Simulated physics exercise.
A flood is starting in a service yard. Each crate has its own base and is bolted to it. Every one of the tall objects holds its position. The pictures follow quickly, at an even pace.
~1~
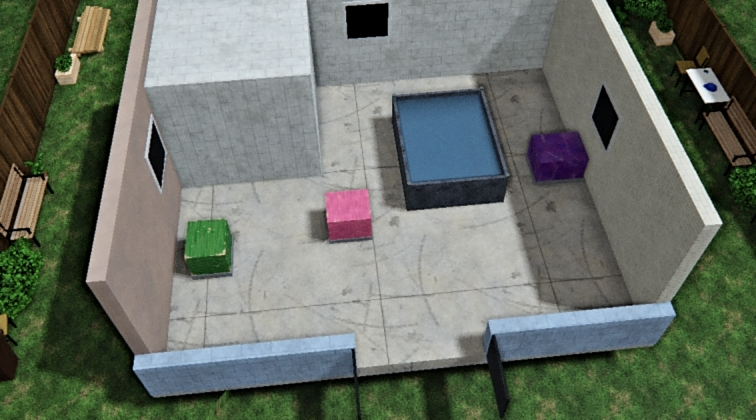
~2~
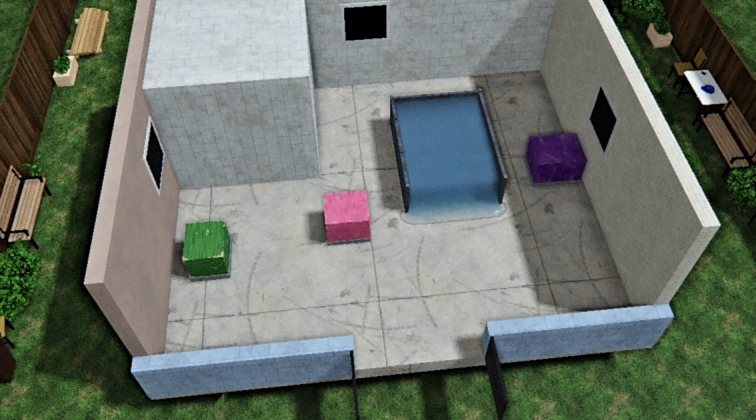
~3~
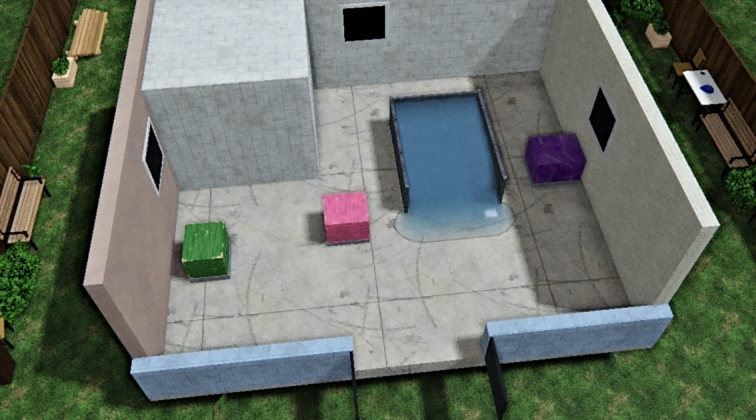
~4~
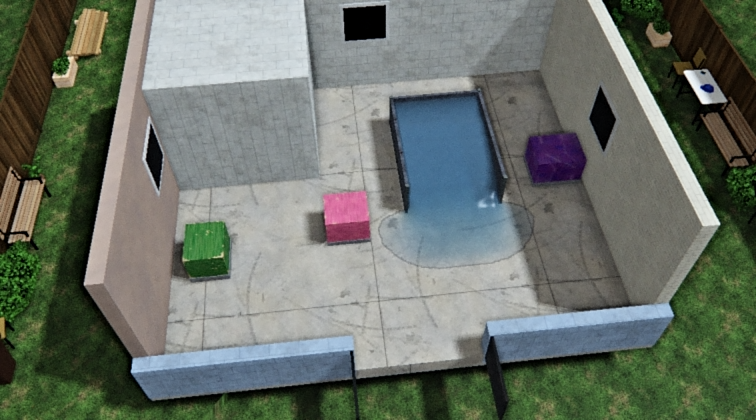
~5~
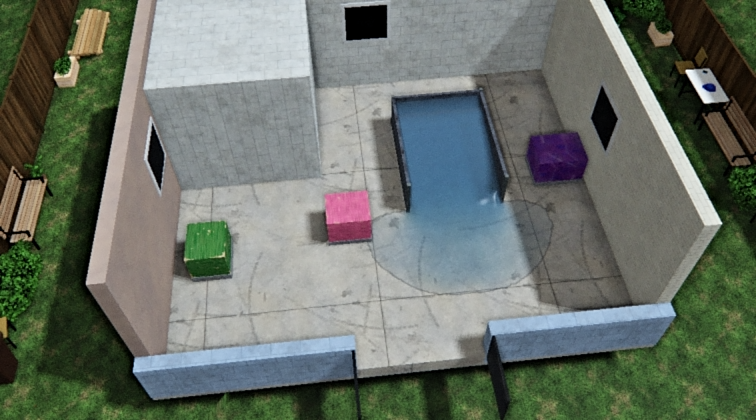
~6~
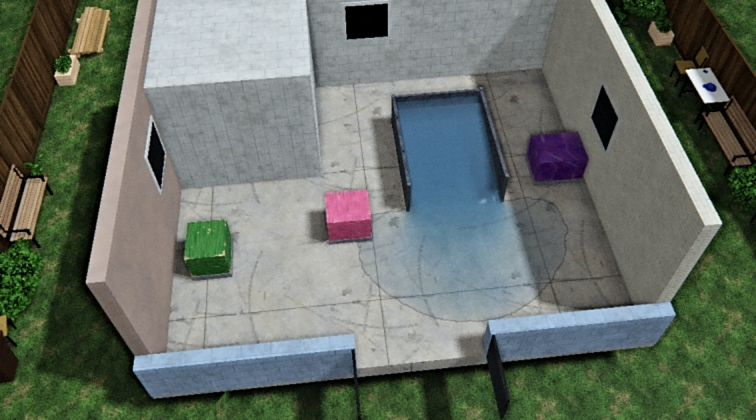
Water pours from the open front of a tank and spreads across the paved yard.
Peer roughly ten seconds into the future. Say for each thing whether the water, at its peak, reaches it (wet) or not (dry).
Purple crate: Wet; green crate: Dry; pink crate: Dry.
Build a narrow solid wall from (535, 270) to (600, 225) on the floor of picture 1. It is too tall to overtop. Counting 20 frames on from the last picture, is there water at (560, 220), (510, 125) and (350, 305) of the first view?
One by one: Soaked, spared, soaked.
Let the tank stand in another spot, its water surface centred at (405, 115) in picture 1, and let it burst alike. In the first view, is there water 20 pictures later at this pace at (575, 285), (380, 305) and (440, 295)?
In that order: Flooded, awash, awash.
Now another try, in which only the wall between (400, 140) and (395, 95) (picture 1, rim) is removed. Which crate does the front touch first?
The pink-painted one, by my reading.
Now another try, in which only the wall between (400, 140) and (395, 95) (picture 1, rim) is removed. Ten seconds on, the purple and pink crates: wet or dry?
Taking them in turn, the purple one is swamped, and the pink one is swamped.
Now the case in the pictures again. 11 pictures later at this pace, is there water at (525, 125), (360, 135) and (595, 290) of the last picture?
Point one left clear, point two left clear, point three sodden.
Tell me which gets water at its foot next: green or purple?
I reckon it's the purple crate.
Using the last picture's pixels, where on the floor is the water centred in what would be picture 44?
Close to (456, 243).
A moment on, water covers 35 % of the floor; the purple crate not reached, the green crate not reached, the pink crate water round its plinth.
Next, water covers 40 % of the floor; the purple crate not reached, the green crate not reached, the pink crate water round its plinth.
Then, water covers 45 % of the floor; the purple crate water round its plinth, the green crate not reached, the pink crate water round its plinth.
Later, water covers 60 % of the floor; the purple crate water round its plinth, the green crate water round its plinth, the pink crate water round its plinth.
In the end, water covers 85 % of the floor; the purple crate was topped, the green crate stayed above the water, the pink crate stayed above the water.
